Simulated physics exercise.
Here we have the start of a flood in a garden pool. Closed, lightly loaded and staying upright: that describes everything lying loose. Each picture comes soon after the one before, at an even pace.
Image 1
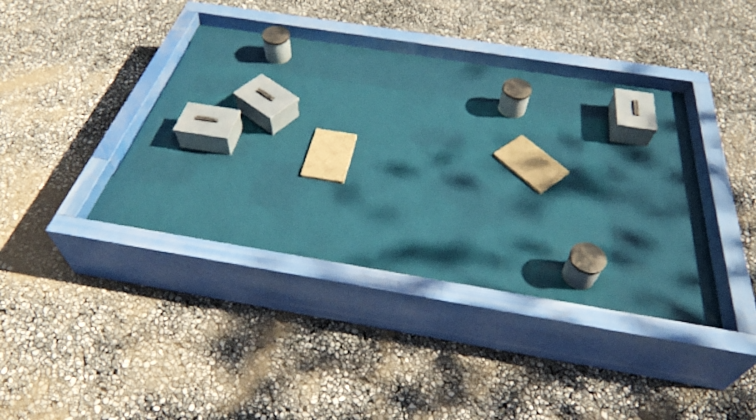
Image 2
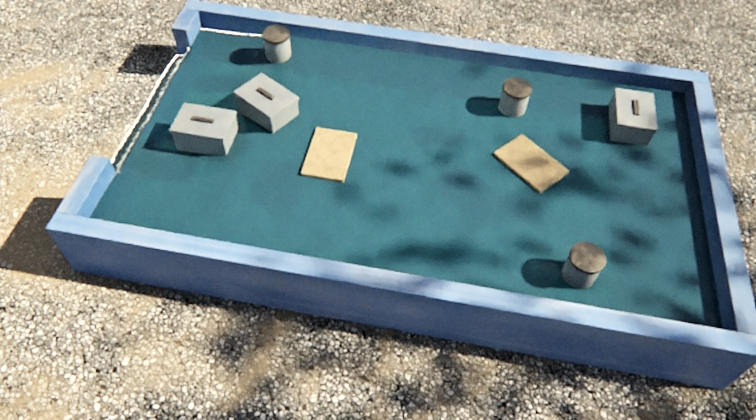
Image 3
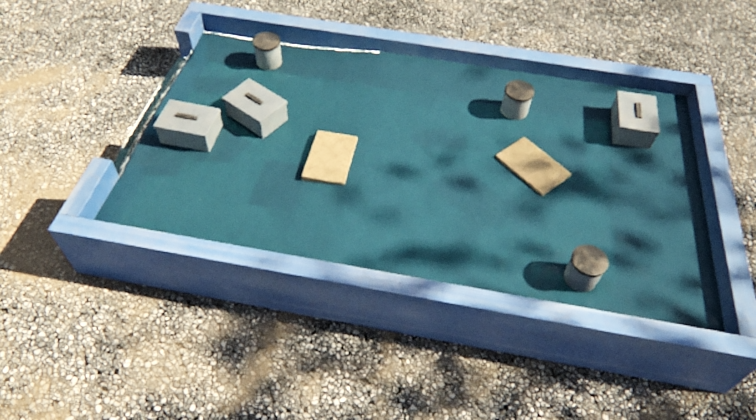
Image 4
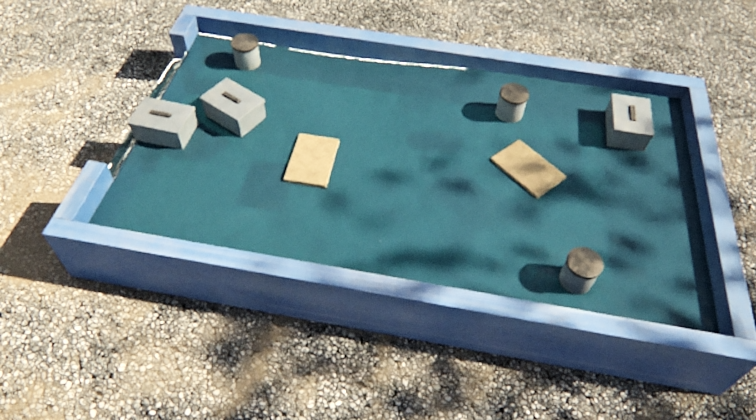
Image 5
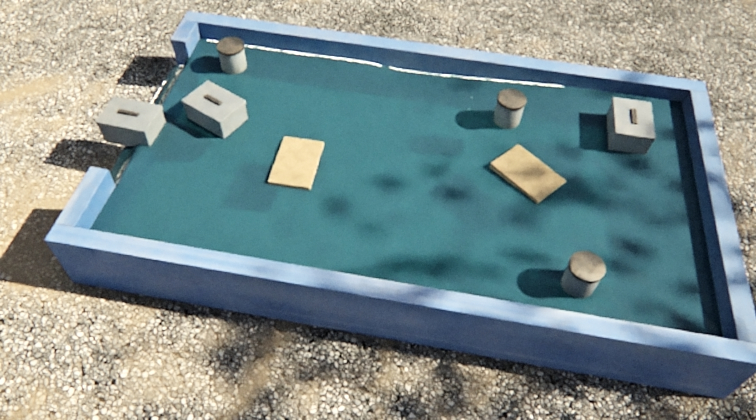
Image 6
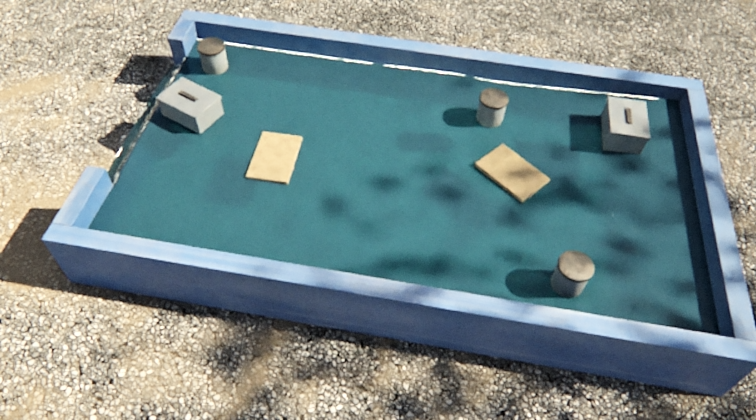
In a blue-walled garden pool on gravel, a gap appears in the left wall, and nearby grey boxes and a round container drift left; one box passes out through the gap, while the tan boards and other objects shift slightly leftward.
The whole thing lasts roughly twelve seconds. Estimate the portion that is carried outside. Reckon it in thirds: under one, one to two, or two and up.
Well, what gets flushed out makes up a share in the middle third.
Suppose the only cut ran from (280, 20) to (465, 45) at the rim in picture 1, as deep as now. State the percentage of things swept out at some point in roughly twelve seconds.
Roughly 80 %.
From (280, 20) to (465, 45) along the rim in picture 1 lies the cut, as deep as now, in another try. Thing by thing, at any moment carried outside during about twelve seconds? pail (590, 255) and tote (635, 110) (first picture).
First one remains put, second one remains put.
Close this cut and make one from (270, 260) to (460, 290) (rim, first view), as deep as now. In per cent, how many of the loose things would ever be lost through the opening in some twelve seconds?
Some 50 per cent of the lot.
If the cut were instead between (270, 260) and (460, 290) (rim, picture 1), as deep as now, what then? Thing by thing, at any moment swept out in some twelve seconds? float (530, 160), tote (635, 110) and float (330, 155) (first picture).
Taken in that order, the answers are swept away, not lost, swept away.
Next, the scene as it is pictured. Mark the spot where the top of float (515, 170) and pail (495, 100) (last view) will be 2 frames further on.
The first should be near (476, 167), the second near (460, 94).
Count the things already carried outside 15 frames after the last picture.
All told, it is 4.
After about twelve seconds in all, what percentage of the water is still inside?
Roughly 52 in a hundred.
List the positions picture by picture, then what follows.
In the first frame, a tote at (266, 95) floats; a pail at (276, 35) floats; 0 of 8 have shifted.
In the second frame, a tote at (266, 94), afloat; a pail at (276, 33) floats; 0 of 8 have shifted.
In the third frame, a tote at (254, 99), afloat, close to its start; a pail at (266, 40) floats, close to its start; 3 of 8 have shifted.
In the fourth frame, a tote at (232, 98) floats, close to its start; a pail at (245, 42) floats, close to its start; 4 of 8 have shifted.
In the fifth frame, a tote at (214, 101), afloat, a stride from its start; a pail at (230, 45), afloat, a stride from its start; 4 of 8 have shifted.
In the sixth frame, a tote at (188, 97), afloat, a stride from its start; a pail at (211, 46) floats, a stride from its start; 6 of 8 have shifted.
A moment on, 2 of 8 are out; 6 afloat.
Next, 4 of 8 are out; 4 afloat.
Later, 4 of 8 are out; 4 afloat.
In the end, 4 of 8 are out; 4 afloat.
